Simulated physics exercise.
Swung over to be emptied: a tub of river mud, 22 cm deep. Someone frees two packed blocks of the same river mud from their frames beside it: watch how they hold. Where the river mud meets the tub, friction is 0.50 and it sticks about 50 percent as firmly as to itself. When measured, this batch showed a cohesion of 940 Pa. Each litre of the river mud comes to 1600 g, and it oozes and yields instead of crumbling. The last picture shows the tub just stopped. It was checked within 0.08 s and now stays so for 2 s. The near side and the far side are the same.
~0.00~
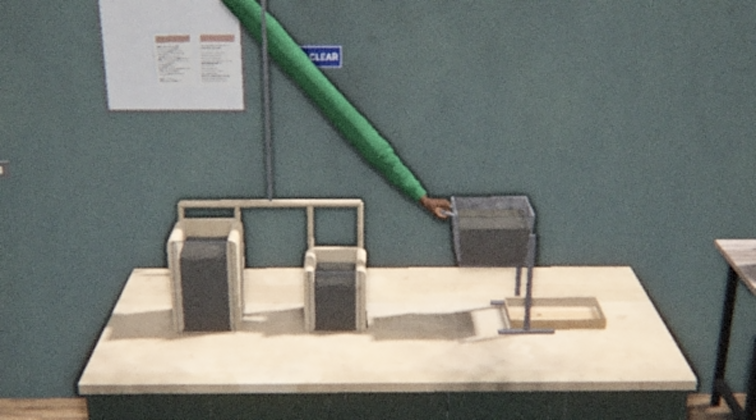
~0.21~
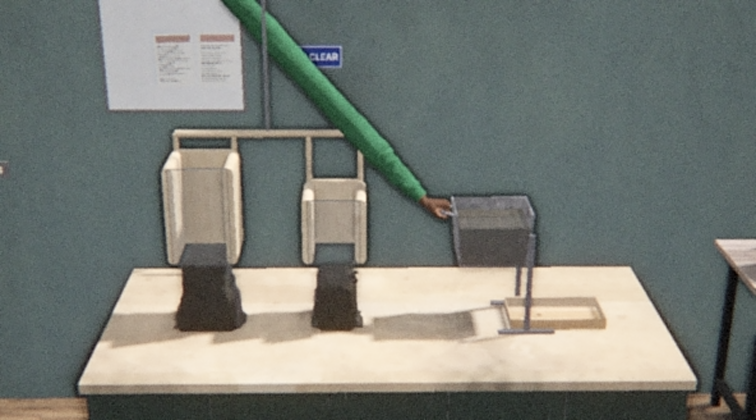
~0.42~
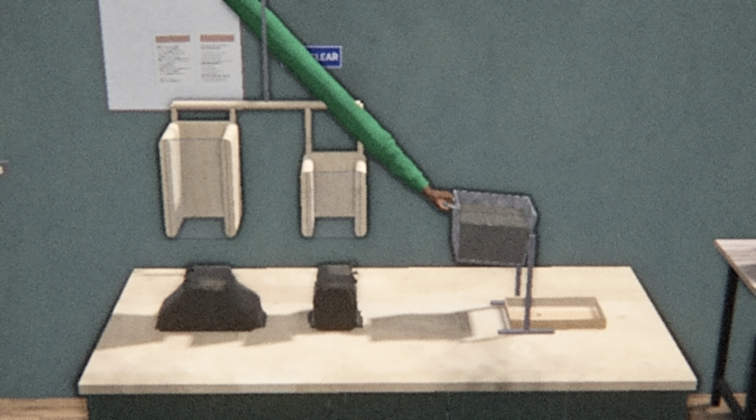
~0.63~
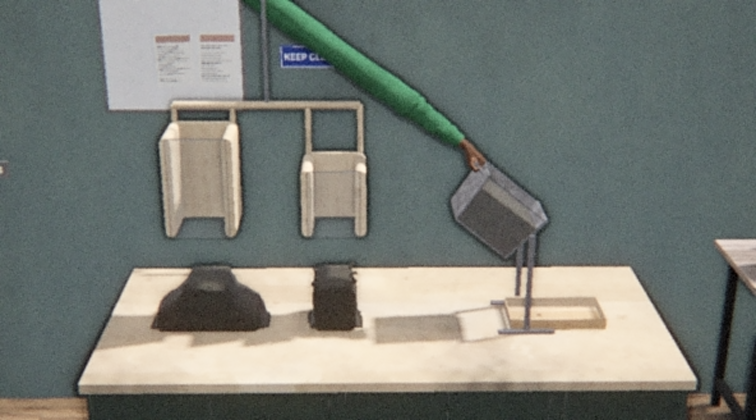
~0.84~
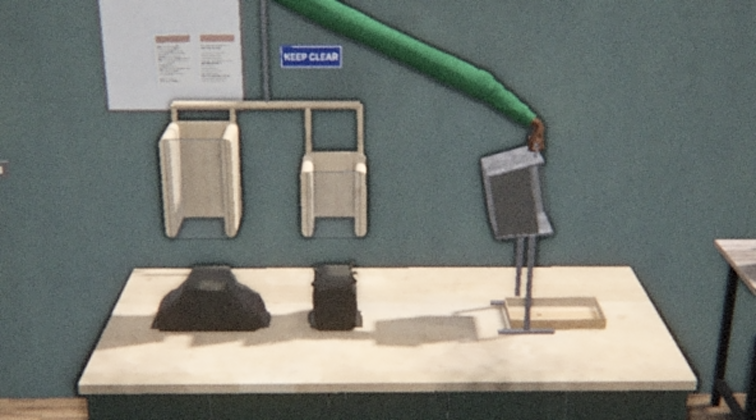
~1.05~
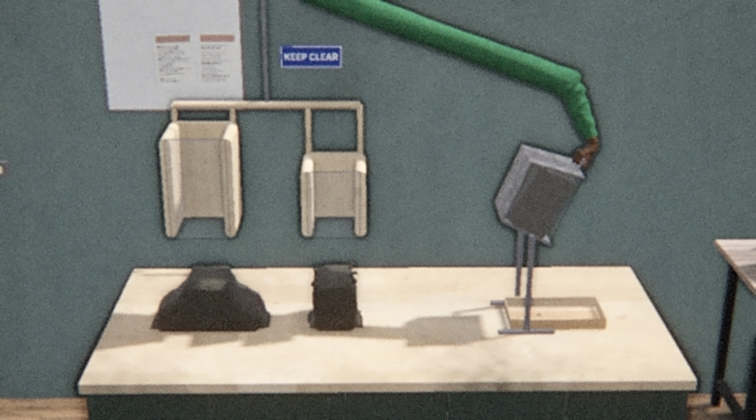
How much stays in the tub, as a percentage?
0 %.
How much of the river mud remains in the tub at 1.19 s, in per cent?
Around 50 per cent.
By 1.19 s, the tub is at 112 degrees and holds 52 %.
By 1.36 s, the tub is at 112 degrees and holds 0 %.
By 1.53 s, the tub is at 112 degrees and holds 0 %.
By 1.70 s, the tub is at 112 degrees and holds 0 %.
By 3.05 s, at the end, the tub is at 112 degrees and holds 0 %.
